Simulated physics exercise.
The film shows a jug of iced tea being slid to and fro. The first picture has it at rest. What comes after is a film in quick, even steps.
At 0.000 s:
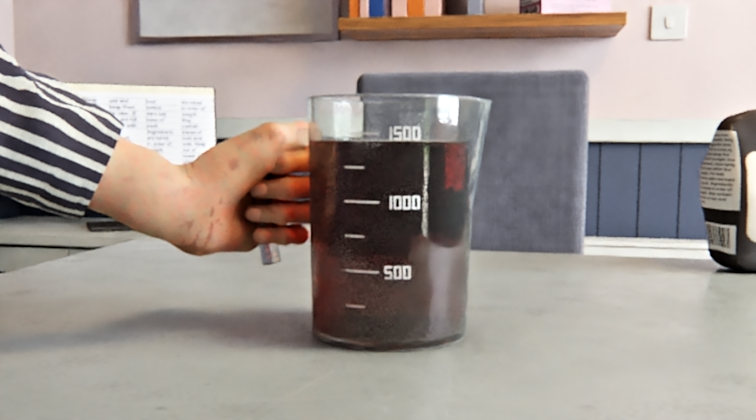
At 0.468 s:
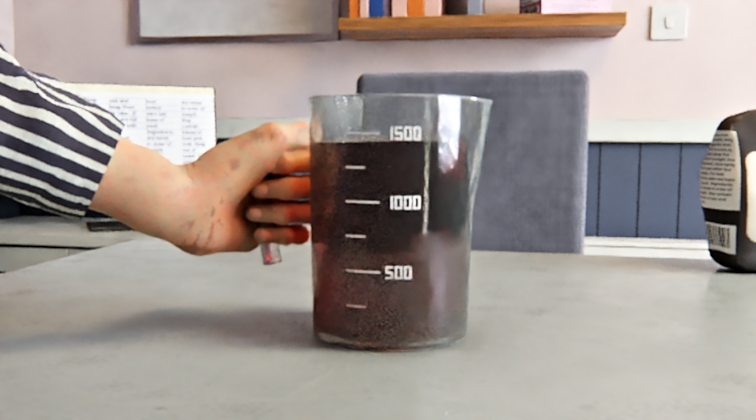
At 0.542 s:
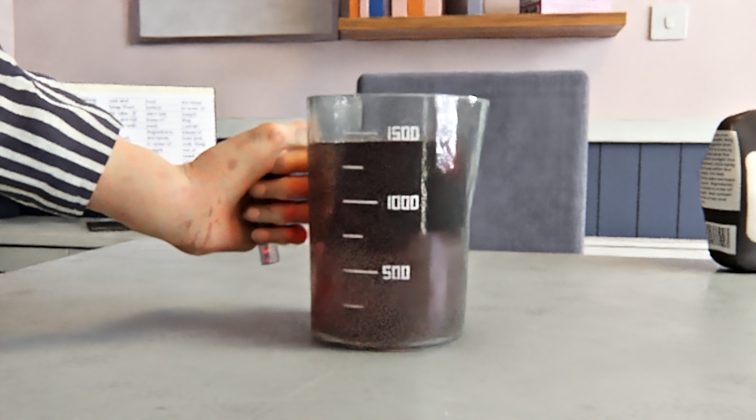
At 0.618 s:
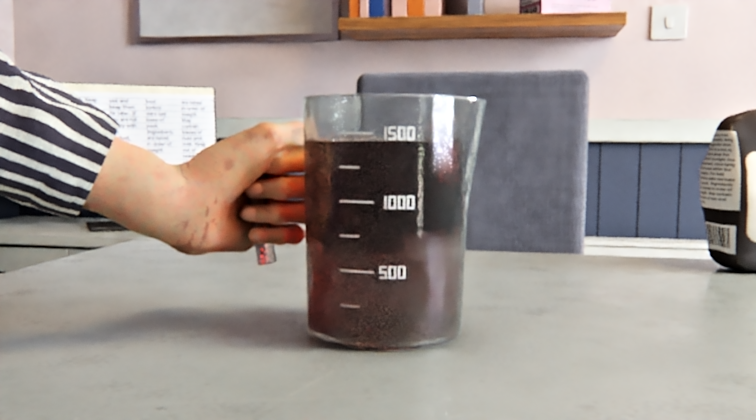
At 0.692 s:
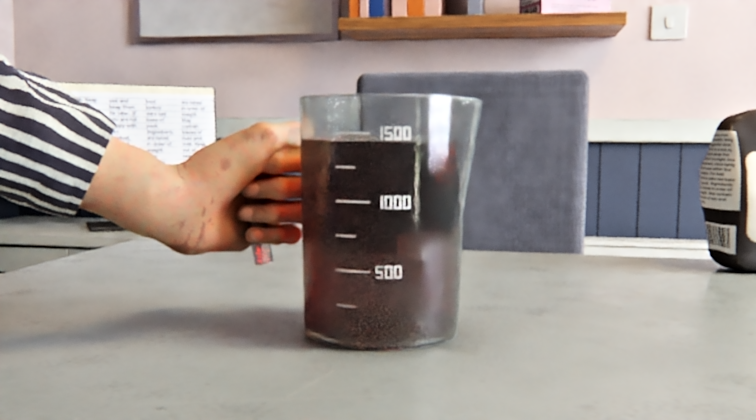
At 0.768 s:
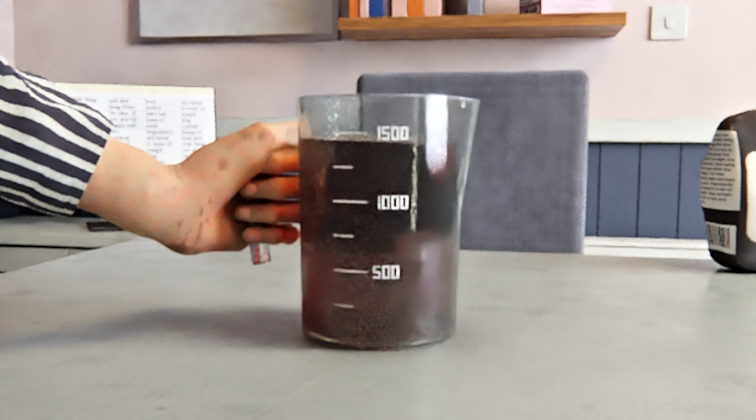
A jug of dark iced tea, gripped by a hand in a striped sleeve, sat on a grey table, then shifted very slightly to the left while its surface stayed about level.
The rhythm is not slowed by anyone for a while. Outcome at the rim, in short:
I expect the liquid will be kept in at this rate.
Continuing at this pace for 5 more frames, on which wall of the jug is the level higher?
It's higher on the right-hand edge, I'd say.
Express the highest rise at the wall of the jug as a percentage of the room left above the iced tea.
I'd put it at close to 10 in a hundred.
Around 1.1 s, the highest wave so far stays far below the rim.
Around 5.2 s, the highest wave so far stays far below the rim; nothing has left it.
